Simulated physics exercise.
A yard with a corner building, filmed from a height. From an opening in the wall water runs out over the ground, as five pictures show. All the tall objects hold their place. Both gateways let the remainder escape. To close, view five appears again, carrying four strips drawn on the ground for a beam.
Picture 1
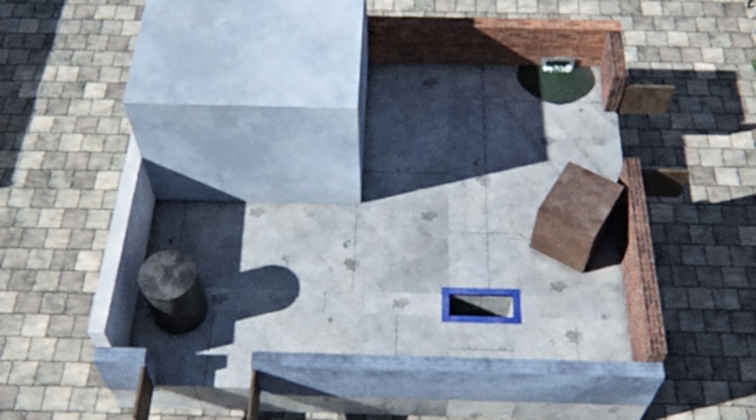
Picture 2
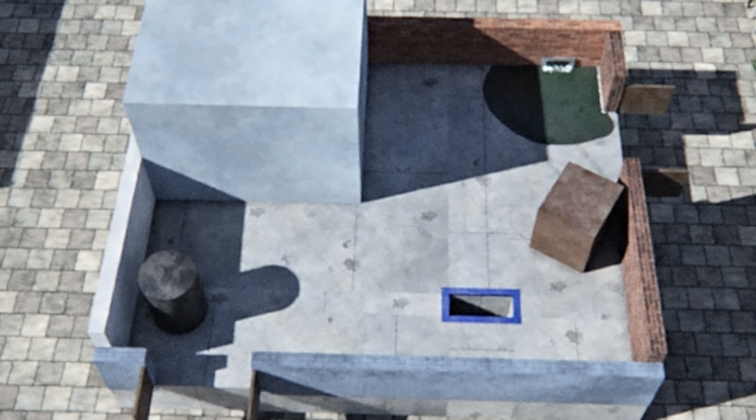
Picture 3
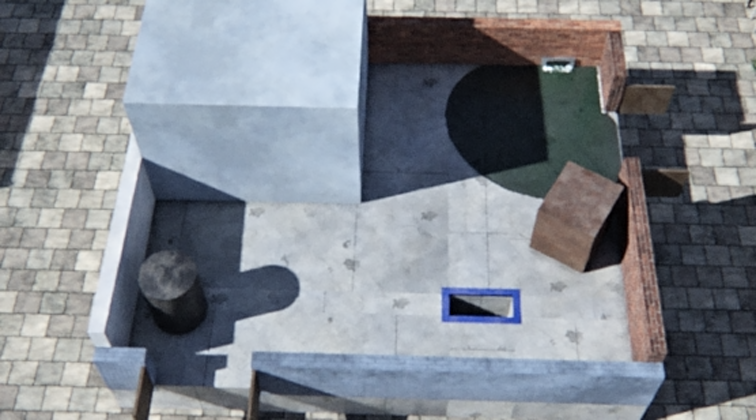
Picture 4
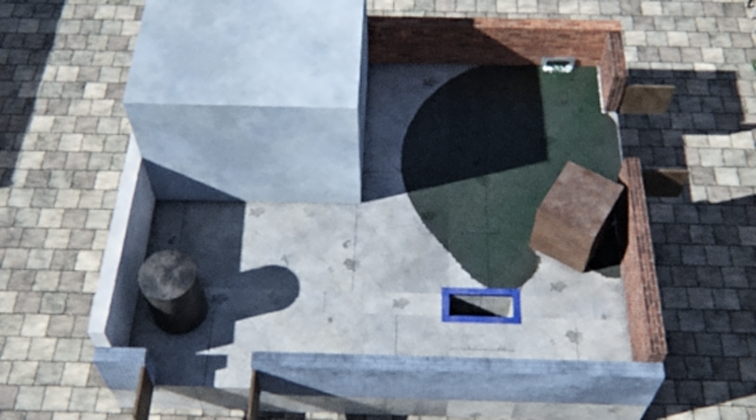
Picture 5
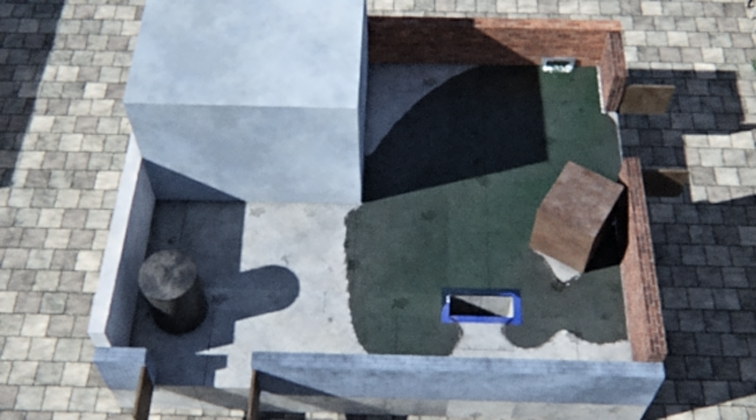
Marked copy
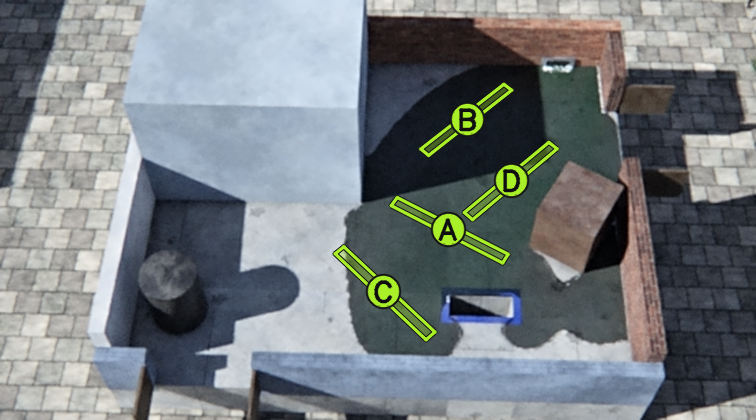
The footage shows dark green water spreading from an outlet in the upper right corner of a walled yard, passing a brown box and moving left and downward across the paving until it surrounds much of a blue-edged drain pit and enters it.
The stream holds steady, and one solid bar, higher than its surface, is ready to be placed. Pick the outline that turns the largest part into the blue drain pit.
Choose C.
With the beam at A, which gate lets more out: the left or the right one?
The left one.
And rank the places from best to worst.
C, B, D, A.
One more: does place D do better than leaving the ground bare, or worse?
Place D is worse.
In lime, A from (394, 201) to (505, 258); B from (424, 152) to (507, 87); C from (339, 250) to (430, 335); D from (468, 216) to (552, 145).
For place A, about 19 % of the stream goes into the blue drain pit, about 79 % out by the gates.
For place B, about 35 % of the stream goes into the blue drain pit, about 65 % out by the gates.
For place C, about 51 % of the stream goes into the blue drain pit, about 48 % out by the gates.
For place D, about 24 % of the stream goes into the blue drain pit, about 75 % out by the gates.
